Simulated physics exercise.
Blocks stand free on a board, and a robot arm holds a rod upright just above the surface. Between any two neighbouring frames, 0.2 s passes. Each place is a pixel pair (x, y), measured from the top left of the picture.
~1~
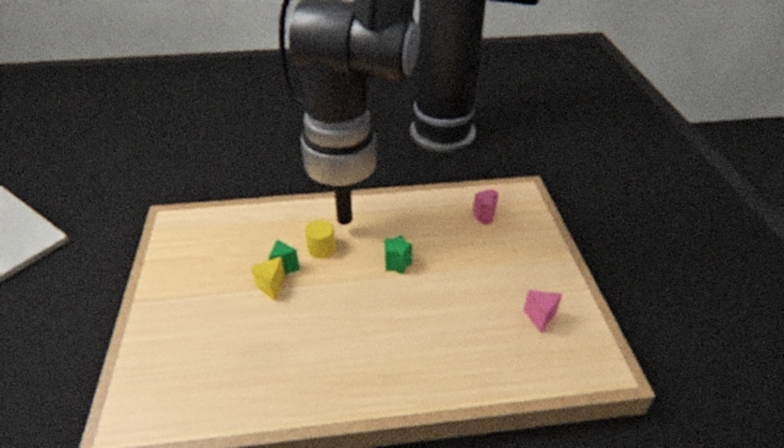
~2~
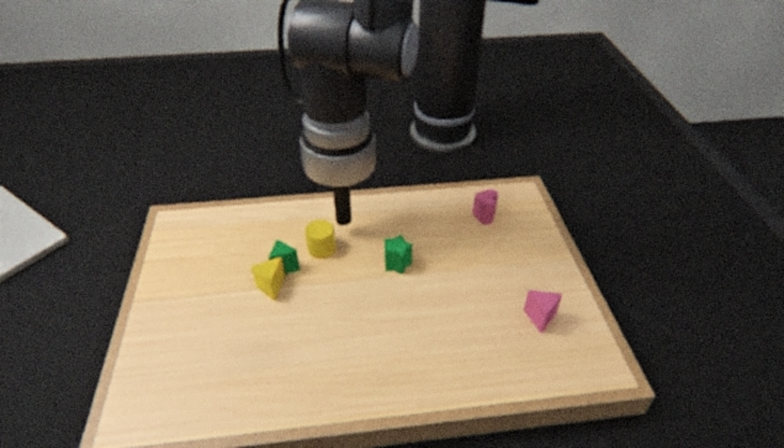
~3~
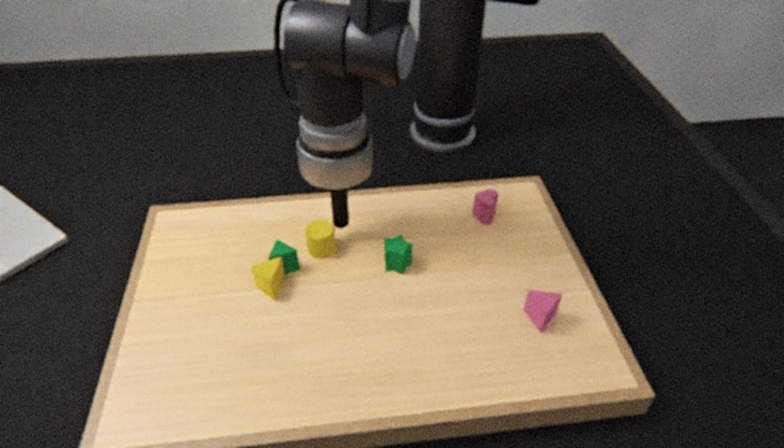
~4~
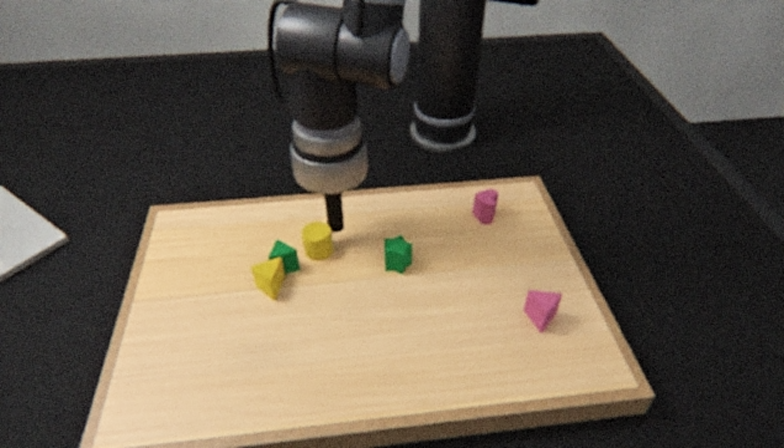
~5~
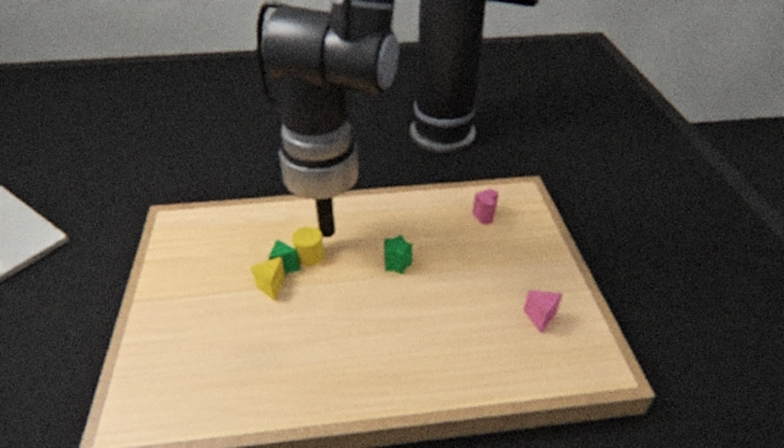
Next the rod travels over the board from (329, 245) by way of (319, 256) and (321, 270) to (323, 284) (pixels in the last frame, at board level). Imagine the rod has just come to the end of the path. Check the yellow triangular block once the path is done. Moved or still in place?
My prediction: It remains in place.
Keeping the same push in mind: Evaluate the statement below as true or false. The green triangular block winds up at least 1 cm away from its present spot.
The claim holds.
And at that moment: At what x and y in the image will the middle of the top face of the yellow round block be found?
The centre of its top face lies at (294, 251).
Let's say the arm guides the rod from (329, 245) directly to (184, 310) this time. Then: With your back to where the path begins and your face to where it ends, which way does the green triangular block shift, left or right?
It shifts leftward.
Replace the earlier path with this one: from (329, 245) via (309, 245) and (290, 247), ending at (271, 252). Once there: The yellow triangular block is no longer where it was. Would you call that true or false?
Answer: True.
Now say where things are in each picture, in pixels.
Tip of the rod at (345, 220), middles of tops, yellow triangular block at (268, 268), green triangular block at (280, 248), yellow round block at (320, 229), in the first picture.
Rod at (344, 221), nothing pushed, in the second picture.
Rod at (341, 223), nothing pushed, in the third picture.
Rod at (336, 227), yellow round block at (316, 230), in the fourth picture.
Rod at (327, 232), yellow triangular block at (268, 268), green triangular block at (280, 248), yellow round block at (307, 235), in the fifth picture.
What follows on the original path. Halfway along, rod at (318, 250); green triangular block at (267, 254), turned 15° clockwise; yellow round block at (294, 248).
At the end, rod at (321, 271); yellow triangular block unmoved; green triangular block at (266, 254), turned 15° clockwise; yellow round block at (294, 251).
